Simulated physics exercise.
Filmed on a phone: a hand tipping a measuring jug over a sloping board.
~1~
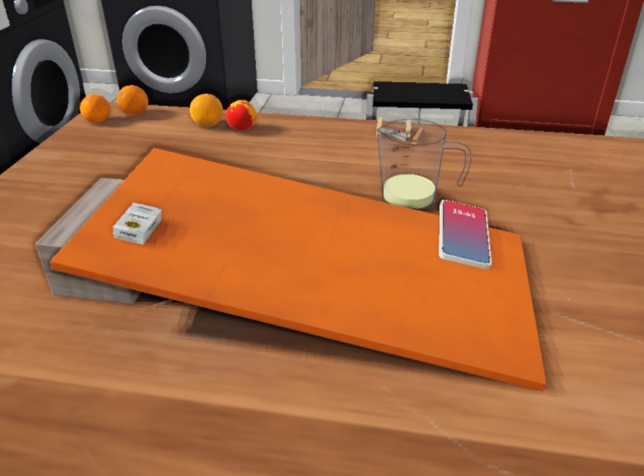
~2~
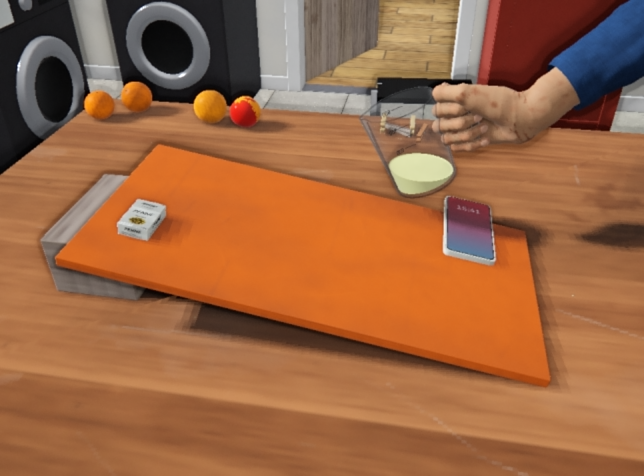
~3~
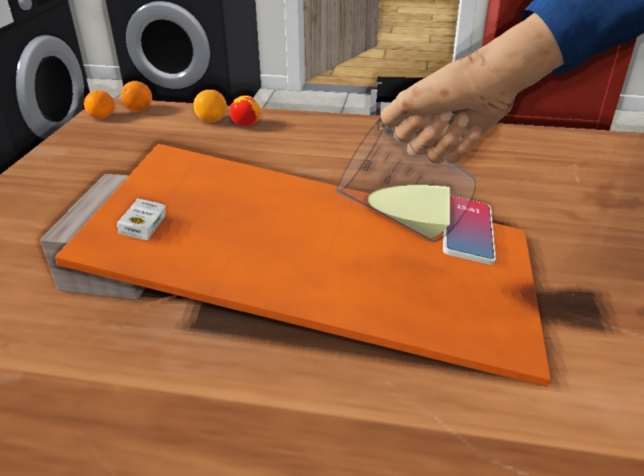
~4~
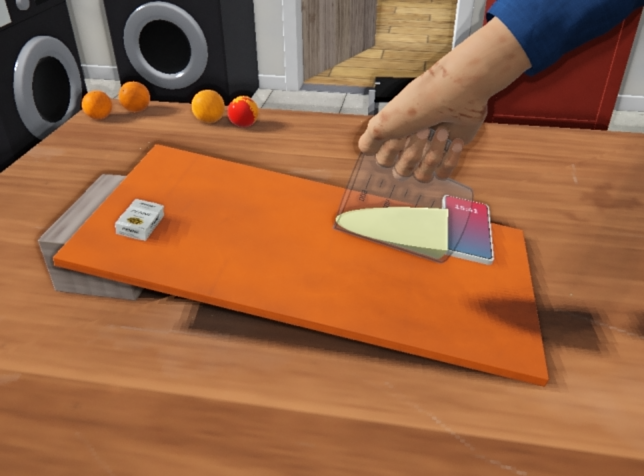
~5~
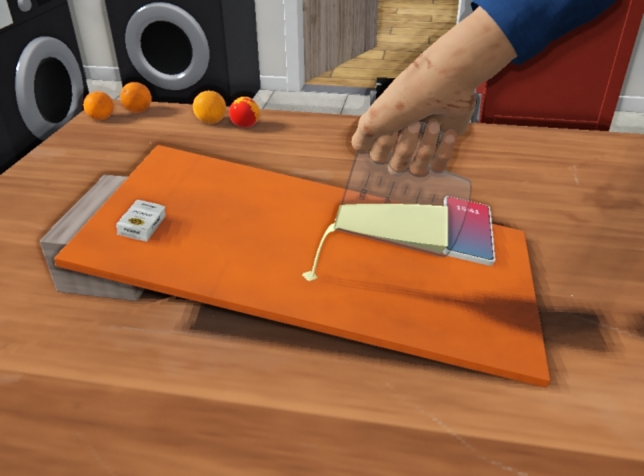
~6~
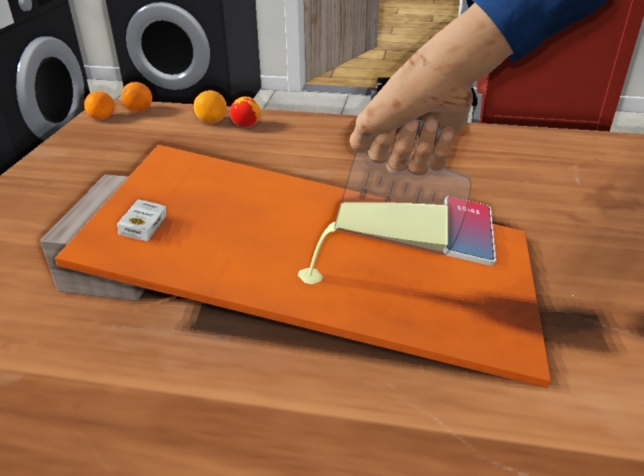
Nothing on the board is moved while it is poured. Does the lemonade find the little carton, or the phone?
The little carton stays dry; the phone stays dry.
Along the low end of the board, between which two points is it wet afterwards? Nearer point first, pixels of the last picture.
It runs from (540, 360) to (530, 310).
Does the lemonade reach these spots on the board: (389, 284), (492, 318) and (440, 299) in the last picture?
First wet, second soaked, third reached.
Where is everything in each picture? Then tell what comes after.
The first frame shows the board slopes down to the right; measuring jug (411, 164) nearly empty; little carton (139, 223); phone (464, 232).
The second frame shows measuring jug (412, 142) tipped 20° with all of its load; little carton (143, 219).
The third frame shows measuring jug (405, 180) tipped 60° with all of its load; phone (469, 228).
The fourth frame shows the board slopes down to the right; measuring jug (400, 204) tipped 70° with all of its load; little carton (141, 219).
The fifth frame shows the first of it lands; measuring jug (399, 201) tipped 75° with all of its load; phone (468, 229).
The sixth frame shows the first of it lands; measuring jug (399, 200) tipped 75° with nearly all of its load; little carton (143, 219); phone (469, 229).
Soon after, it runs down to the right; the little carton is dry; the phone is dry.
Later, it runs down to the right and off the end; the little carton is dry; the phone is dry.
In the end, it runs down to the right and off the end; the little carton is dry; the phone is dry.
